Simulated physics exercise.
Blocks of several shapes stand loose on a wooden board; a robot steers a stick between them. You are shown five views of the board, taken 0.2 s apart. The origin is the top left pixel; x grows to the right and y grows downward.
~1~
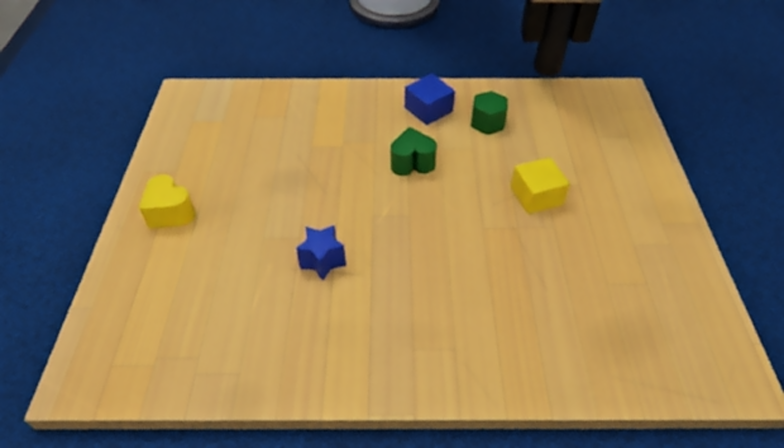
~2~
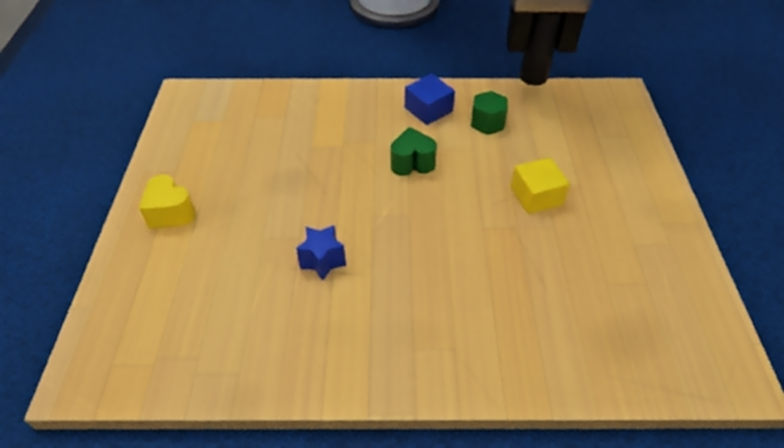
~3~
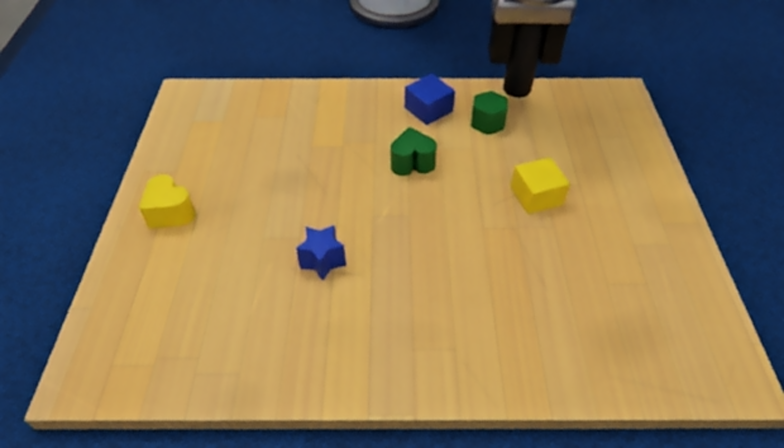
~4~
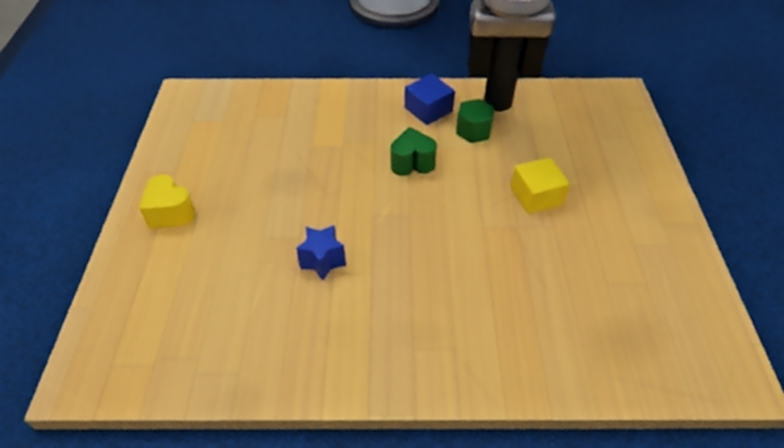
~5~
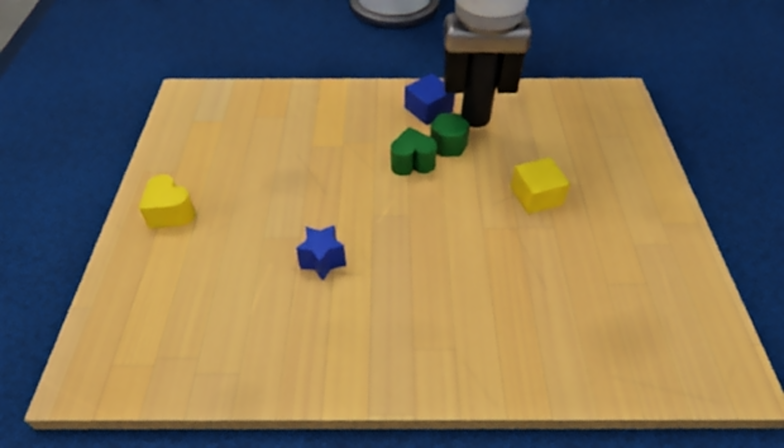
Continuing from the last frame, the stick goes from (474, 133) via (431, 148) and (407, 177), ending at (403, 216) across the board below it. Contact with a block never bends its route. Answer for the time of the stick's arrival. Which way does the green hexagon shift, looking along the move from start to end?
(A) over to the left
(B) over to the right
Answer: B.
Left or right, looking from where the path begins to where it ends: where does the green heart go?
It will end up to the right.
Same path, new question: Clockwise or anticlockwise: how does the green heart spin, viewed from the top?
Direction: Clockwise.
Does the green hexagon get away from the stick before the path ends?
My answer is yes.
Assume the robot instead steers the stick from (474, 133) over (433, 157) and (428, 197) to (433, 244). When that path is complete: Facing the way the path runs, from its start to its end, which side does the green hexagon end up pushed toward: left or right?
Gets pushed right.
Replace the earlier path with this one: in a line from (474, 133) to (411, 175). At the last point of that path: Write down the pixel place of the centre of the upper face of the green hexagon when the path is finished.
Its top middle: (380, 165).
The first path, step by step. One third of the way, stick (431, 133); green heart (381, 160); green hexagon (408, 143), turned 15° anticlockwise.
Two thirds of the way, stick (407, 163); green heart (343, 181), turned 20° clockwise; green hexagon (378, 170).
At the end, stick (403, 201); green heart (328, 187), turned 55° clockwise; blue square unmoved; green hexagon (366, 191), turned 35° clockwise.
